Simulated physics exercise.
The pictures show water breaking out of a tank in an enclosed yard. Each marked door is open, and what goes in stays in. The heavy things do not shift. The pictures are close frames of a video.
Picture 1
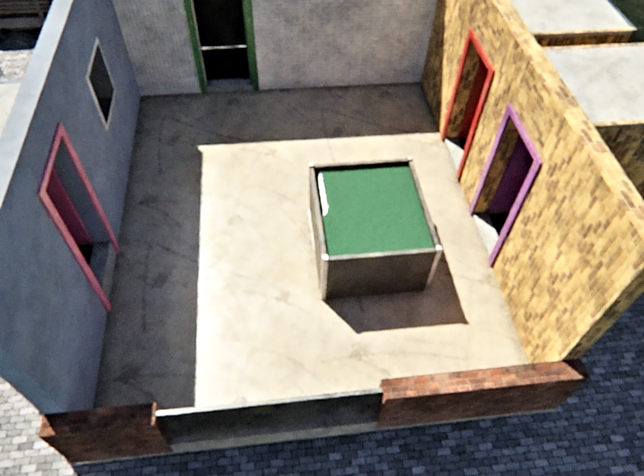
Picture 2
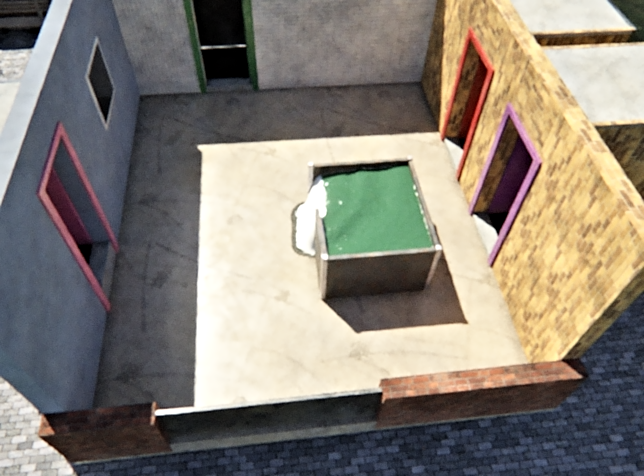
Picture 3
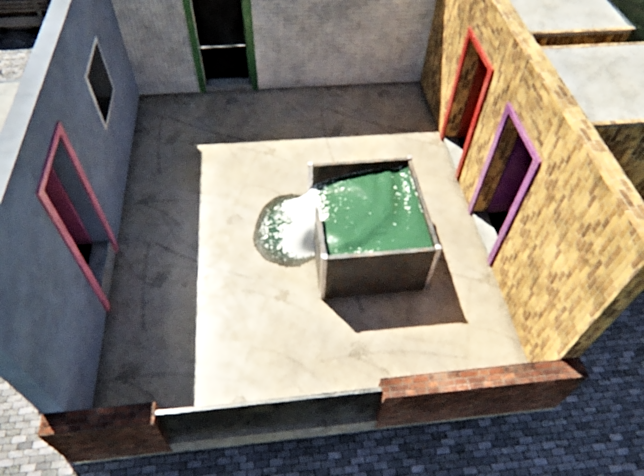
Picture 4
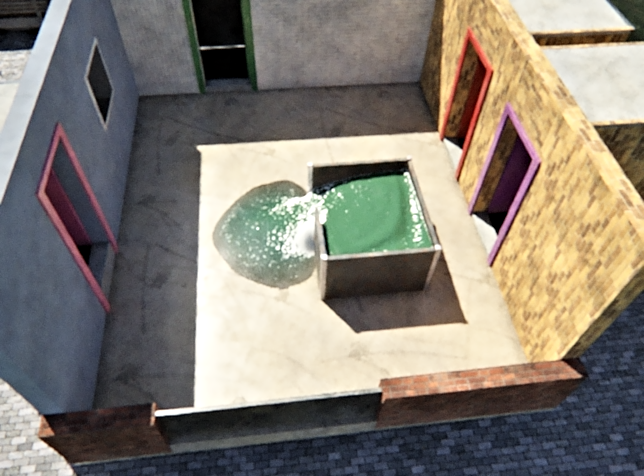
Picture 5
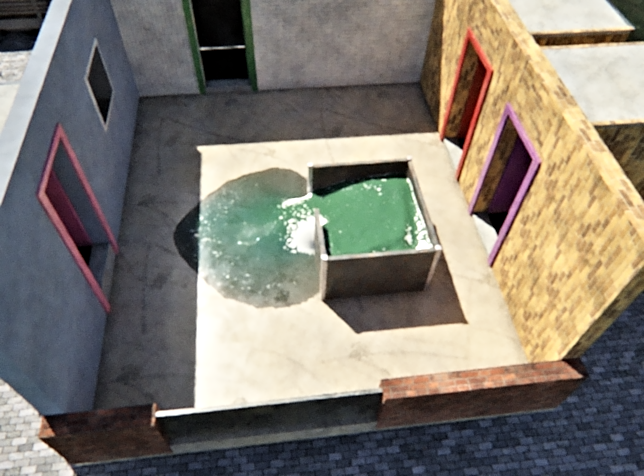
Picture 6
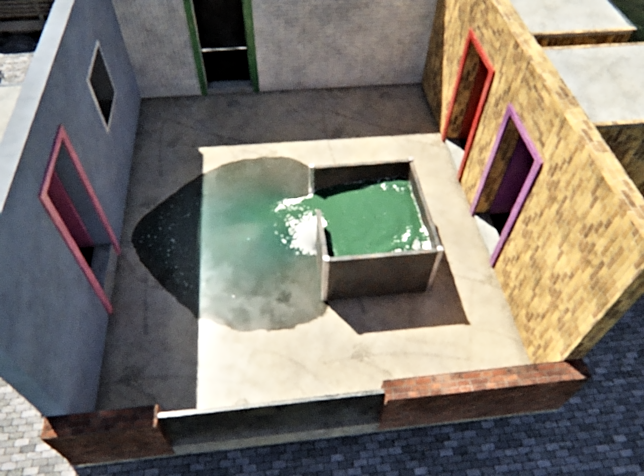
Green water burst through a gap in the left side of a square tank in a walled yard, foamed onto the pale floor, and spread leftward in a widening puddle that crossed into the shade.
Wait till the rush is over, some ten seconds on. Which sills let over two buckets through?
In the end: The pink door admits no more than that; the green door admits no more than that; the purple door lets in a lot; the red door admits no more than that.
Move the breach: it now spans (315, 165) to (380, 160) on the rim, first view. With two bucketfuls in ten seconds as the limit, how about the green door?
In short: Green takes more.
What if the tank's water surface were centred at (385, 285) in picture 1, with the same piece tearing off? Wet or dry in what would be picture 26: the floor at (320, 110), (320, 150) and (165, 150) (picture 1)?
In turn: Not flooded, clear, under water.
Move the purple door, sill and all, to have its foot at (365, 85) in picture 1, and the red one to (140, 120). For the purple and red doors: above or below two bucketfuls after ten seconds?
Then: The purple door stays under, the red door floods.
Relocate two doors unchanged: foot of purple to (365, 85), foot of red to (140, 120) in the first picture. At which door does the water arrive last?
The door marked purple.
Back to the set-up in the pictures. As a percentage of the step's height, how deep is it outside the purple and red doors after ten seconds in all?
About 160 and 90 per cent.
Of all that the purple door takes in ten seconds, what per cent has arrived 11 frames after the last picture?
Roughly 0 per cent.
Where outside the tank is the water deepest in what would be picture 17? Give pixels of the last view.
Around (142, 98).
A moment on, water covers 35 % of the floor; the pink door wet at the sill, nothing in, the green door not reached, the purple door not reached, the red door not reached.
Next, water covers 40 % of the floor; the pink door wet at the sill, nothing in, the green door wet at the sill, nothing in, the purple door not reached, the red door not reached.
Then, water covers 50 % of the floor; the pink door wet at the sill, nothing in, the green door wet at the sill, nothing in, the purple door not reached, the red door not reached.
Later, water covers 95 % of the floor; the pink door wet at the sill, nothing in, the green door wet at the sill, nothing in, the purple door wet at the sill, nothing in, the red door wet at the sill, nothing in.
In the end, water covers 100 % of the floor; the pink door wet at the sill, nothing in, the green door wet at the sill, nothing in, the purple door over two buckets in, the red door wet at the sill, nothing in.
